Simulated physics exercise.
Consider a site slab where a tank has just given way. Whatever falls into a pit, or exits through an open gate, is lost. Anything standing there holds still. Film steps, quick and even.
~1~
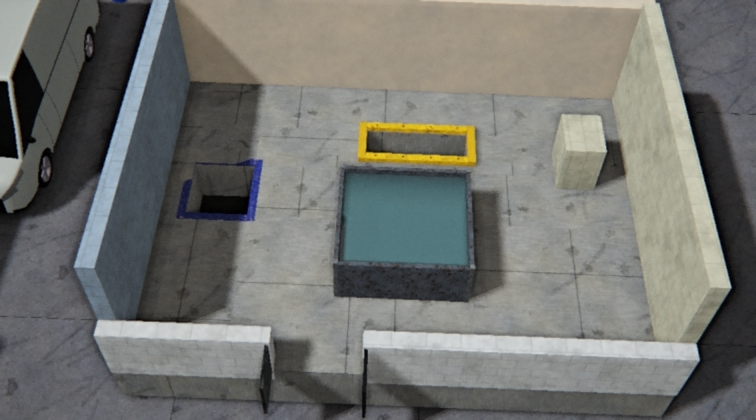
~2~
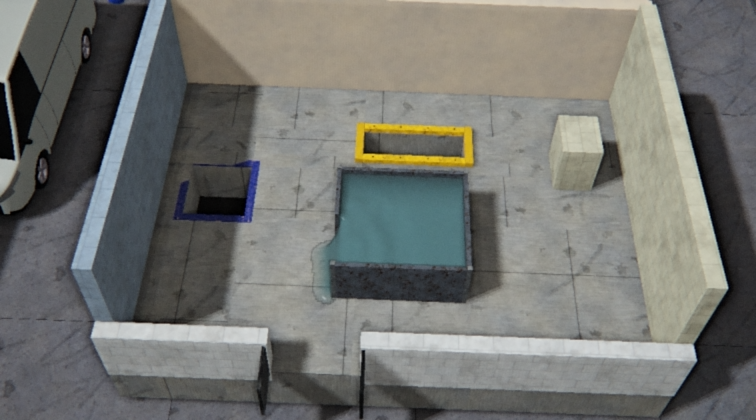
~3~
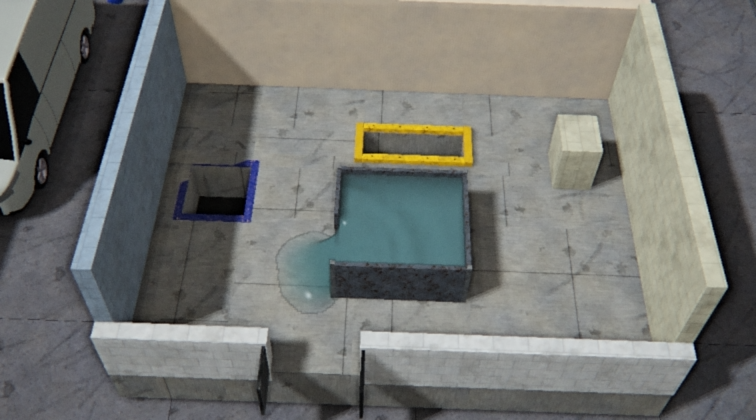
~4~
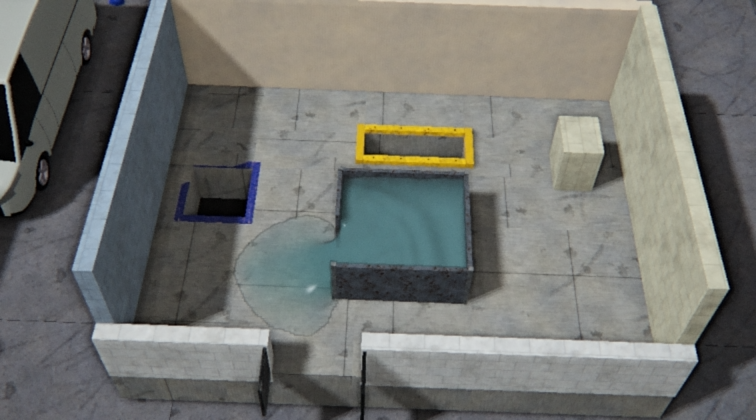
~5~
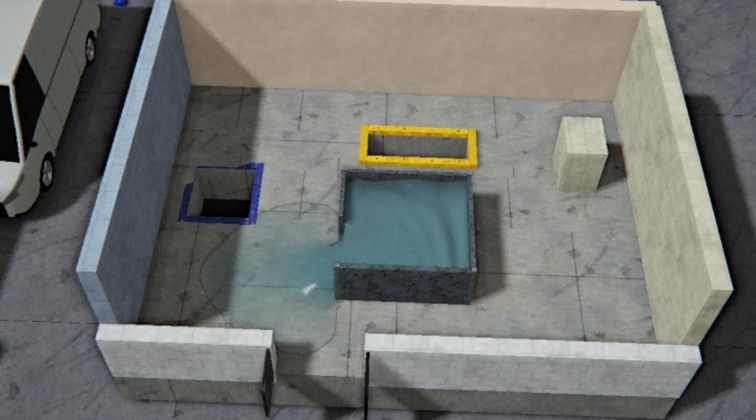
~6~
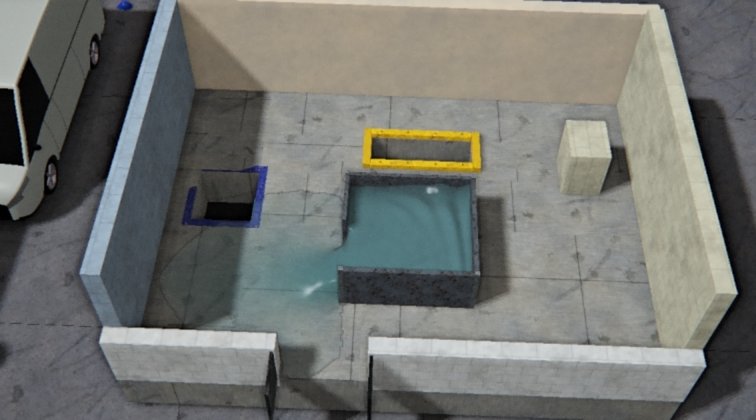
Teal water pours from the left side of a dark tank and spreads across the floor.
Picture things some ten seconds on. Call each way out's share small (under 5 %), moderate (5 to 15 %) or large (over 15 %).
The gate's share is moderate. The blue pit's share is large. The yellow pit's share is small.
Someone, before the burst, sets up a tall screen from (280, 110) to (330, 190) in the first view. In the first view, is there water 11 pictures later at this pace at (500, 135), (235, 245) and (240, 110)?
In the order you listed them: Unsoaked, soaked, unsoaked.
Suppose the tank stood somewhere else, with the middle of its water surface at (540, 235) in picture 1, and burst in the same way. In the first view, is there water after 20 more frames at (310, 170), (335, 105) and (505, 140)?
Okay, first one got wet, second one high and dry, last one high and dry.
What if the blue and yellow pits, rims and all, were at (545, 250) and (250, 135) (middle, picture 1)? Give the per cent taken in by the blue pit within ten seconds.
Share for blue, in per cent: 2.
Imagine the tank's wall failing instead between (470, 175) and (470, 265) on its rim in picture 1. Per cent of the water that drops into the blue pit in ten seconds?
Blue: 14 %.
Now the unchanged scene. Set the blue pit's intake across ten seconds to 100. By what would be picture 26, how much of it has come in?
It would be roughly 35 percent of the ten-second total.
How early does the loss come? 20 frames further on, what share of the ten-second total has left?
By my reckoning, 35 %.
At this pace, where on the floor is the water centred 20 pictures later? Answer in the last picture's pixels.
At roughly (306, 269).
A moment on, water covers 20 % of the floor; the gate 0 %, the blue pit 2 %, the yellow pit 0 %.
Next, water covers 25 % of the floor; the gate 1 %, the blue pit 6 %, the yellow pit 0 %.
Then, water covers 25 % of the floor; the gate 2 %, the blue pit 17 %, the yellow pit 0 %.
Later, water covers 45 % of the floor; the gate 5 %, the blue pit 35 %, the yellow pit 0 %.
In the end, water covers 60 % of the floor; the gate 8 %, the blue pit 47 %, the yellow pit 0 %.
